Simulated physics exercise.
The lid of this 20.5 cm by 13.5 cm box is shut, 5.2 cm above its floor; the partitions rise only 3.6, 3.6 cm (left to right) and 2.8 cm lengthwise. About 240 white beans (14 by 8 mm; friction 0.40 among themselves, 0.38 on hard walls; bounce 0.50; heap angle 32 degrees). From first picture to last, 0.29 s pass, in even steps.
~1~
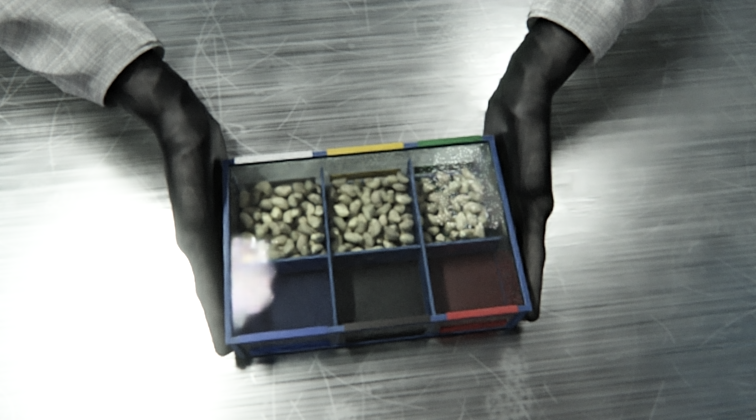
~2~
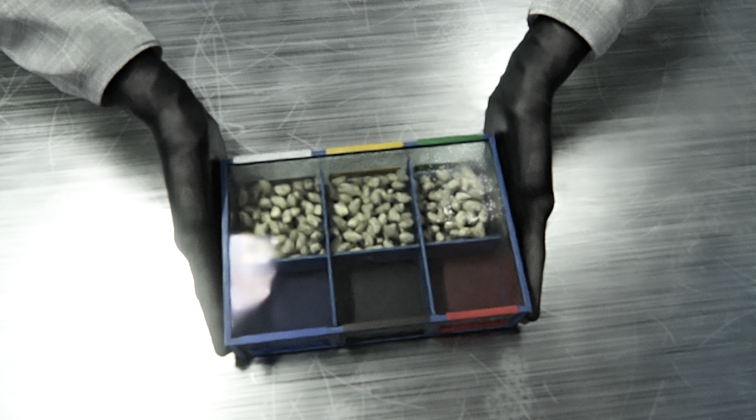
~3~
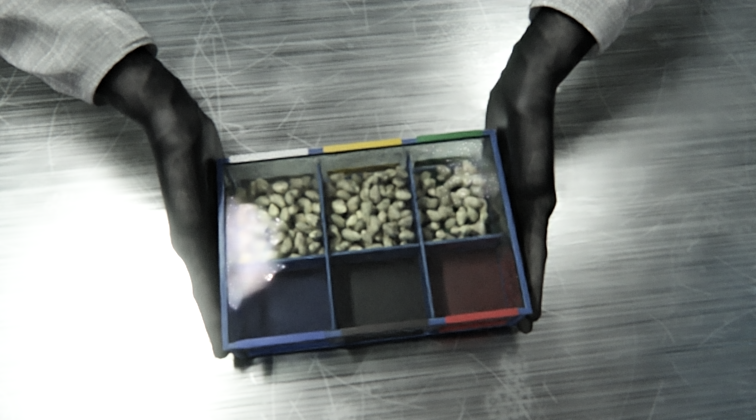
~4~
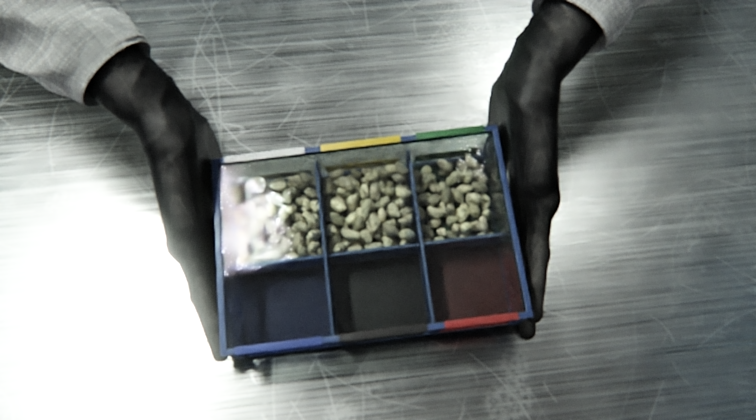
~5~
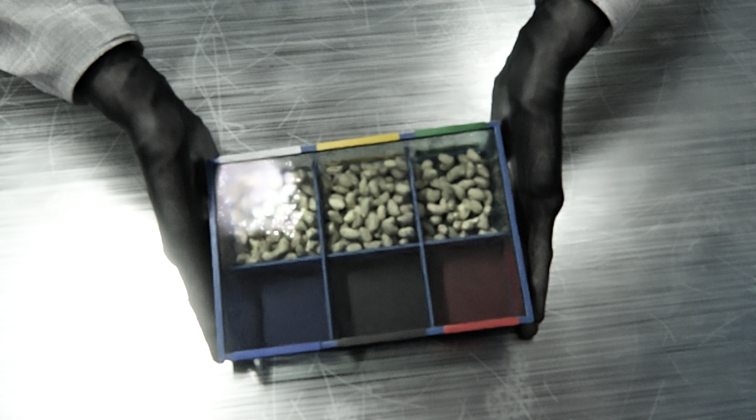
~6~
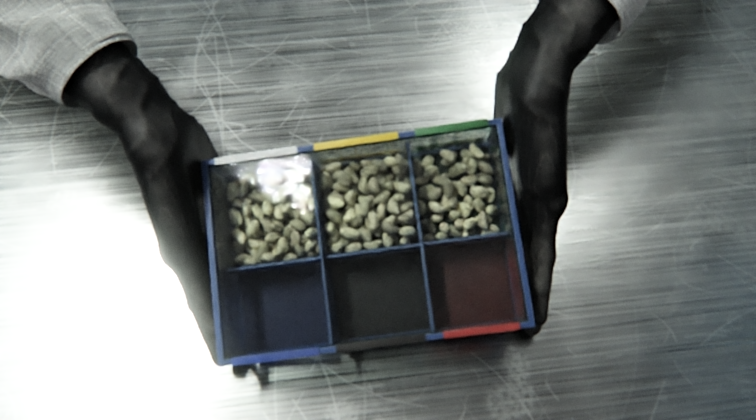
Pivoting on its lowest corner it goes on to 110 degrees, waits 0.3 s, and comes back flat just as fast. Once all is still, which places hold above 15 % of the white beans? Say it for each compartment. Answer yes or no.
Red compartment: No; blue compartment: Yes; green compartment: No; yellow compartment: No; white compartment: No; black compartment: Yes.
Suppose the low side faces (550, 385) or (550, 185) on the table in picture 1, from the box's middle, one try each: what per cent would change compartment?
Some 85 and 35 per cent.
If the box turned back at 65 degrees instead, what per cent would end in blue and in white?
Blue 5; white 35.
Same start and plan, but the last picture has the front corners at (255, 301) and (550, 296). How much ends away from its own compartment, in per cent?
It would be near 35 per cent.
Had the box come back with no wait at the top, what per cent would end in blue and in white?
In that case blue 45; white 10.
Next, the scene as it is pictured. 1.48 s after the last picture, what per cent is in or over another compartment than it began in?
About 85 per cent.
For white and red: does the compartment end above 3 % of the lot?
White yes, red yes.
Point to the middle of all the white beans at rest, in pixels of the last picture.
Around (315, 309).
Then, 1.48 s after the last picture, tilt 110 degrees; red 10 %, blue 40 %, yellow 5 %, white 15 %, black 30 %.
Then, 2.47 s after the last picture, tilt 55 degrees; red 10 %, blue 45 %, white 10 %, black 30 %.
Then, 3.44 s after the last picture, tilt 0 degrees; red 10 %, blue 50 %, white 10 %, black 30 %.
In the end, red 10 %, blue 50 %, green 0 %, yellow 0 %, white 10 %, black 30 %.
